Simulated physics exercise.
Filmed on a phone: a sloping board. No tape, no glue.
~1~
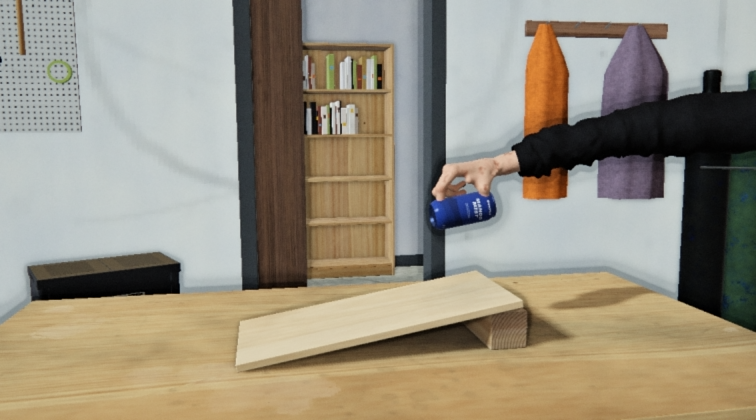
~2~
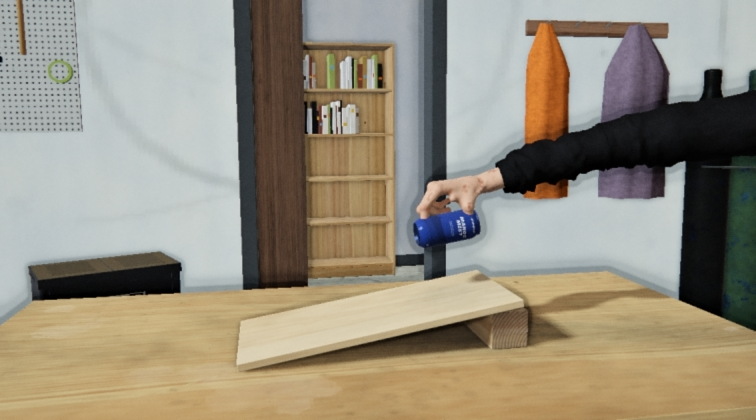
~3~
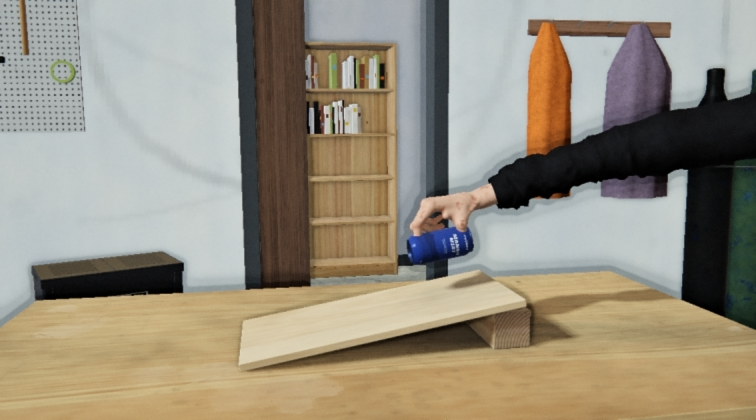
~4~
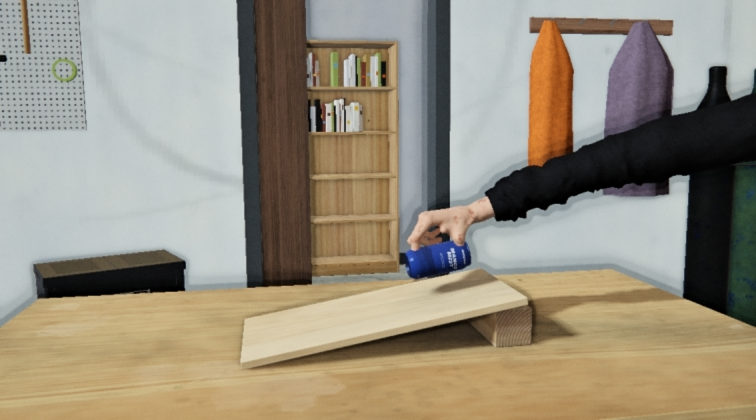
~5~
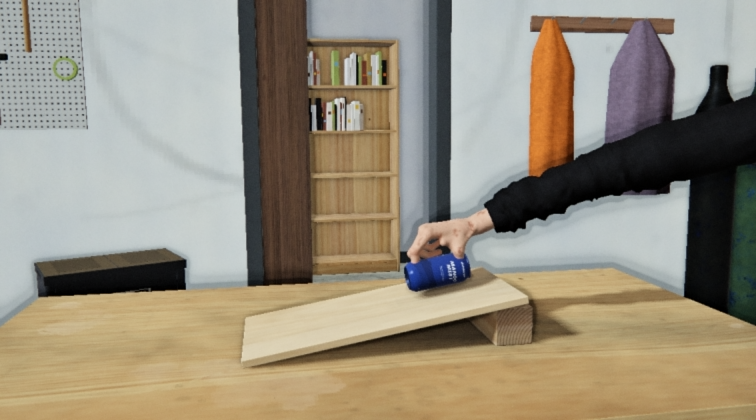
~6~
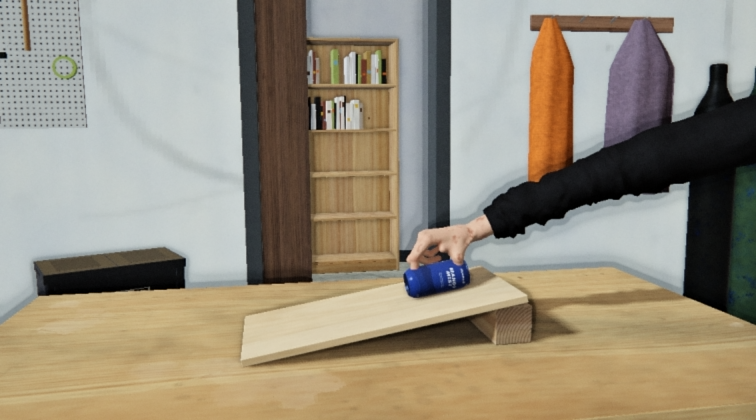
A hand lowers a blue can on its side onto the upper part of a sloping board.
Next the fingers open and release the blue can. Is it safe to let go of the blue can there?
Outcome: The blue can stays where it is put.
Then, 0.20 s on from there, no change.
Then, 0.40 s on from there, blue can resting near (436, 278).
In the end, it is unmoved. At the end, from the last picture's camera, blue can near (436, 278). The blue can keeps its place.
